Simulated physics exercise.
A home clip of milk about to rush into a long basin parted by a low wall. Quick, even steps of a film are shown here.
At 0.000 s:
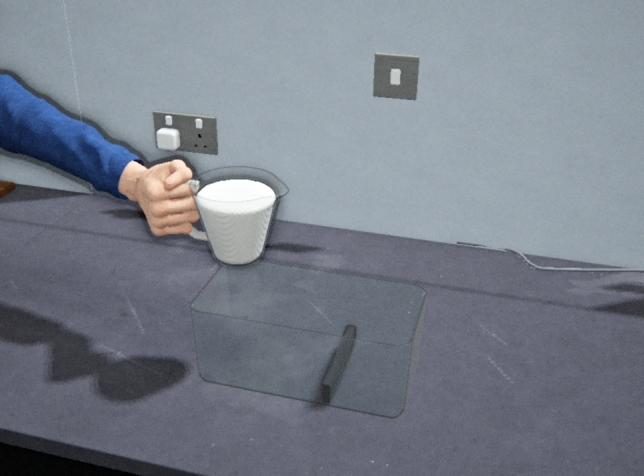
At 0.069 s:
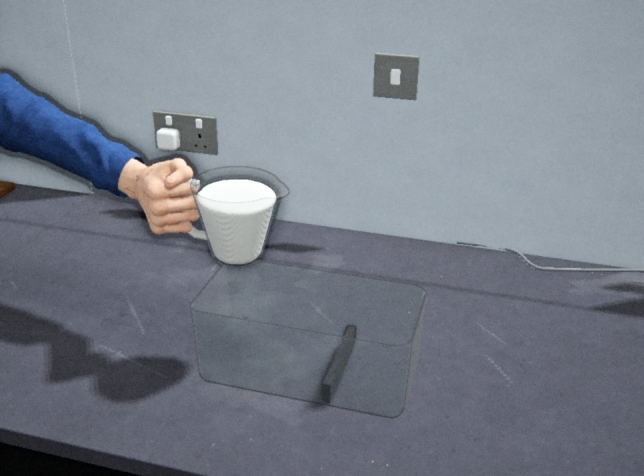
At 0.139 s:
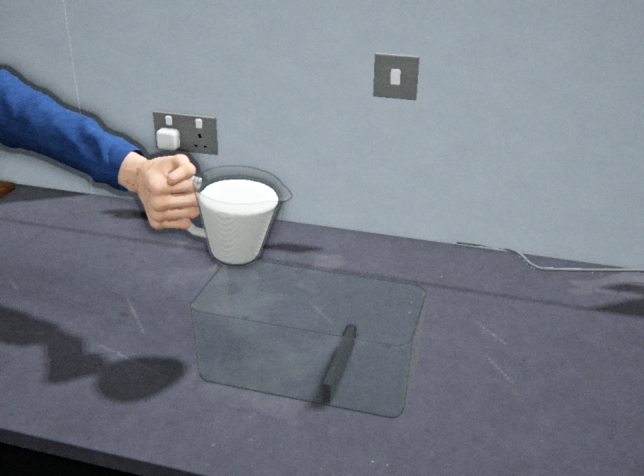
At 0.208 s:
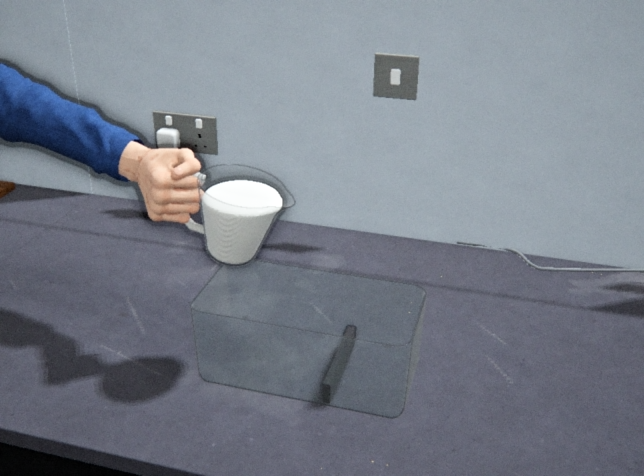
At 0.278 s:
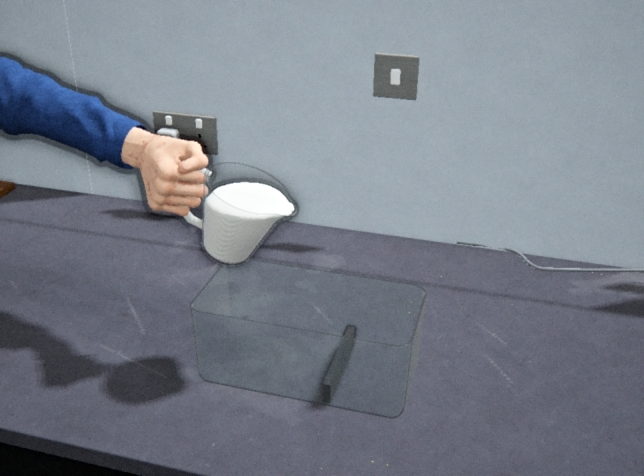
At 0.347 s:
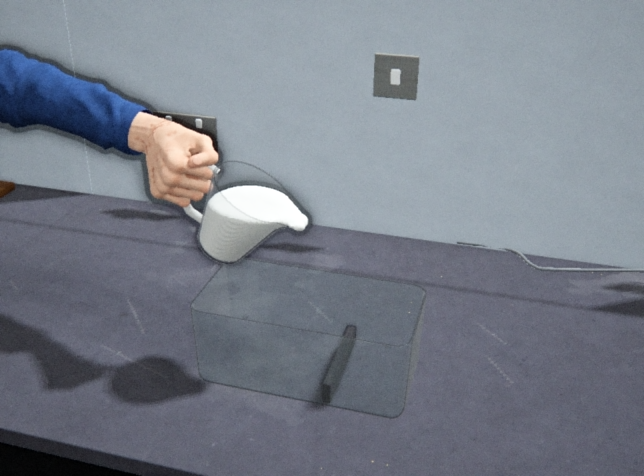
To begin with, a hand in a blue sleeve holds a jug of milk nearly upright beside a clear basin on a dark countertop. The hand gradually tilts the jug to the right, and the milk shifts toward the lip until a little bulges over its edge.
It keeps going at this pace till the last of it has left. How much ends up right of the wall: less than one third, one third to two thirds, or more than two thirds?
The share right of the wall is going to stay short of a third.
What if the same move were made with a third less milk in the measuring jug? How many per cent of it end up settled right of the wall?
Estimate: Around 10 per cent.
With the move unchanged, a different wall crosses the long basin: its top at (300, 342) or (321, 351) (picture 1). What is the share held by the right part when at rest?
Try 1: About 85 percent; try 2: About 50 percent.
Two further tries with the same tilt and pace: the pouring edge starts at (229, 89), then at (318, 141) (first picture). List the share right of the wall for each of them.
One after the other: 15 %, 65 %.
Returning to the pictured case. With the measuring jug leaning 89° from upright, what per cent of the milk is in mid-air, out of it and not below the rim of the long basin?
It works out to about 20 percent.
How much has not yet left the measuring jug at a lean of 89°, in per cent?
About 40 %.
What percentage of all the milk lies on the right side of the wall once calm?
25 in a hundred.
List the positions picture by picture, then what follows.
Tilt 0°; pouring edge (288, 192); surface from (201, 188) to (276, 198); the long basin's rim runs from (209, 282) to (419, 317); the wall's top is at (340, 355), in the first picture.
Tilt 1°; pouring edge (289, 193); surface from (201, 188) to (276, 200), in the second picture.
Tilt 5°; pouring edge (292, 197); surface from (204, 188) to (278, 201), in the third picture.
Tilt 12°; pouring edge (295, 204); surface from (207, 189) to (283, 203), in the fourth picture.
Tilt 21°; pouring edge (298, 213); surface from (210, 193) to (294, 207), in the fifth picture.
Tilt 31°; pouring edge (300, 225); surface from (213, 196) to (299, 218); 2 per cent is over the edge, in the sixth picture.
A moment on, the measuring jug is tipped on its side and 40 per cent is still to pour, 24 is left of the wall and 17 right of it.
Next, the measuring jug is tipped right over and 2 per cent is still to pour, 75 is left of the wall and 20 right of it.
Then the measuring jug is tipped right over and 0 per cent is still to pour, 75 is left of the wall and 24 right of it.
Later the measuring jug is tipped right over and 0 per cent is still to pour, 75 is left of the wall and 24 right of it.
Finally, 75 per cent lies left of the wall, 24 right of it and 1 outside.
